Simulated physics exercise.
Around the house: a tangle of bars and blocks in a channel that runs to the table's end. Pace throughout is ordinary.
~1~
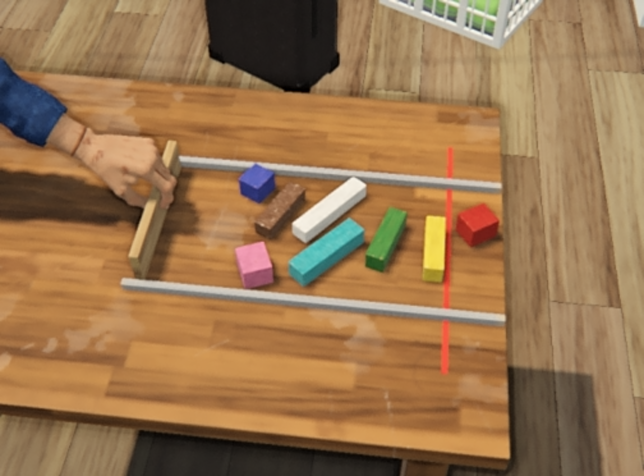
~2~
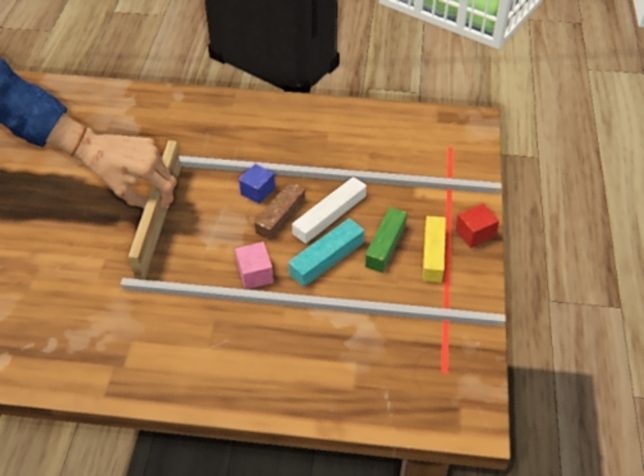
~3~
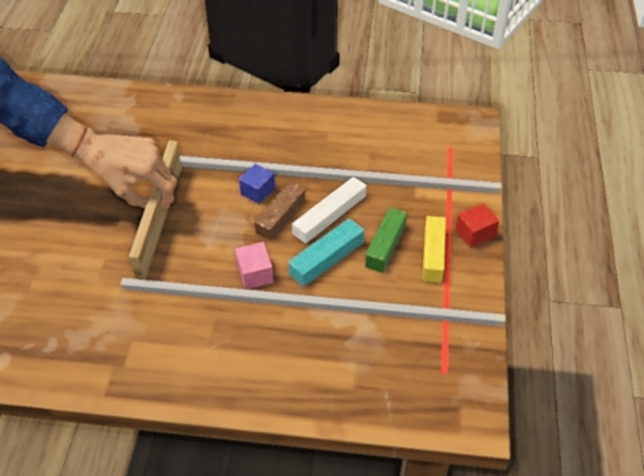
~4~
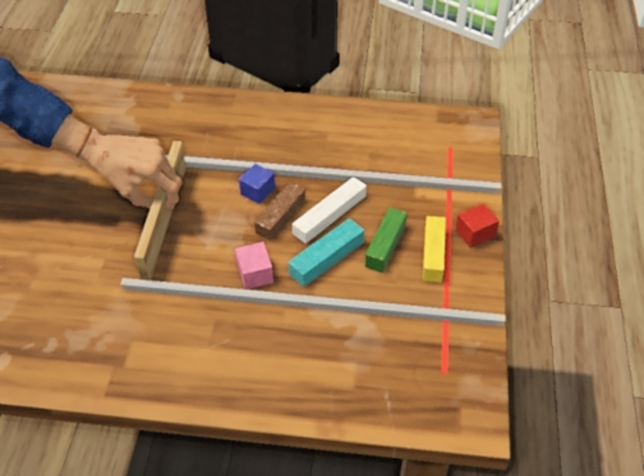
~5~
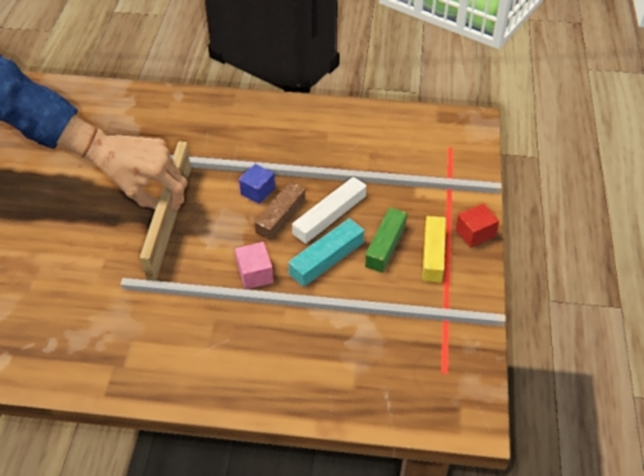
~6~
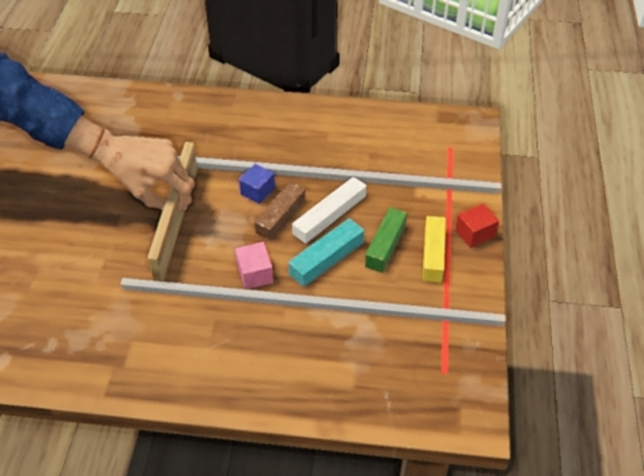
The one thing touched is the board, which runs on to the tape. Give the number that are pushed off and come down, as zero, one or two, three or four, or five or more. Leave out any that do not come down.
Honestly, a fair few fall - three or four of them.
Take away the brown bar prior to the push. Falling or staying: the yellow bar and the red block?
So the yellow bar goes down and the red block goes down.
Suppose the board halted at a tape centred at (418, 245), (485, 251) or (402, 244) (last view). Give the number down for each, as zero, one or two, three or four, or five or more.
Trial 1 - one to two; trial 2 - more than four; trial 3 - none at all.
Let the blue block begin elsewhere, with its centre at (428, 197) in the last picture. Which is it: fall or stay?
It simply keeps its place on top.
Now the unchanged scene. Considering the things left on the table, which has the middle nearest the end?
Turquoise bar.
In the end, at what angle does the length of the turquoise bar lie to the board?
It sits some 15° out of line.
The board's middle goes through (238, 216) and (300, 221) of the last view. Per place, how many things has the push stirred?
Up to then 1, and up to the other point 5.
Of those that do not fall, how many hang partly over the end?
I'd put it at 2.
A little later, none off yet; red block at rest near (477, 226); yellow bar at rest near (434, 249); green bar at rest near (386, 239).
When it is over, the number that fall off is three or four; down, green bar, yellow bar and red block.
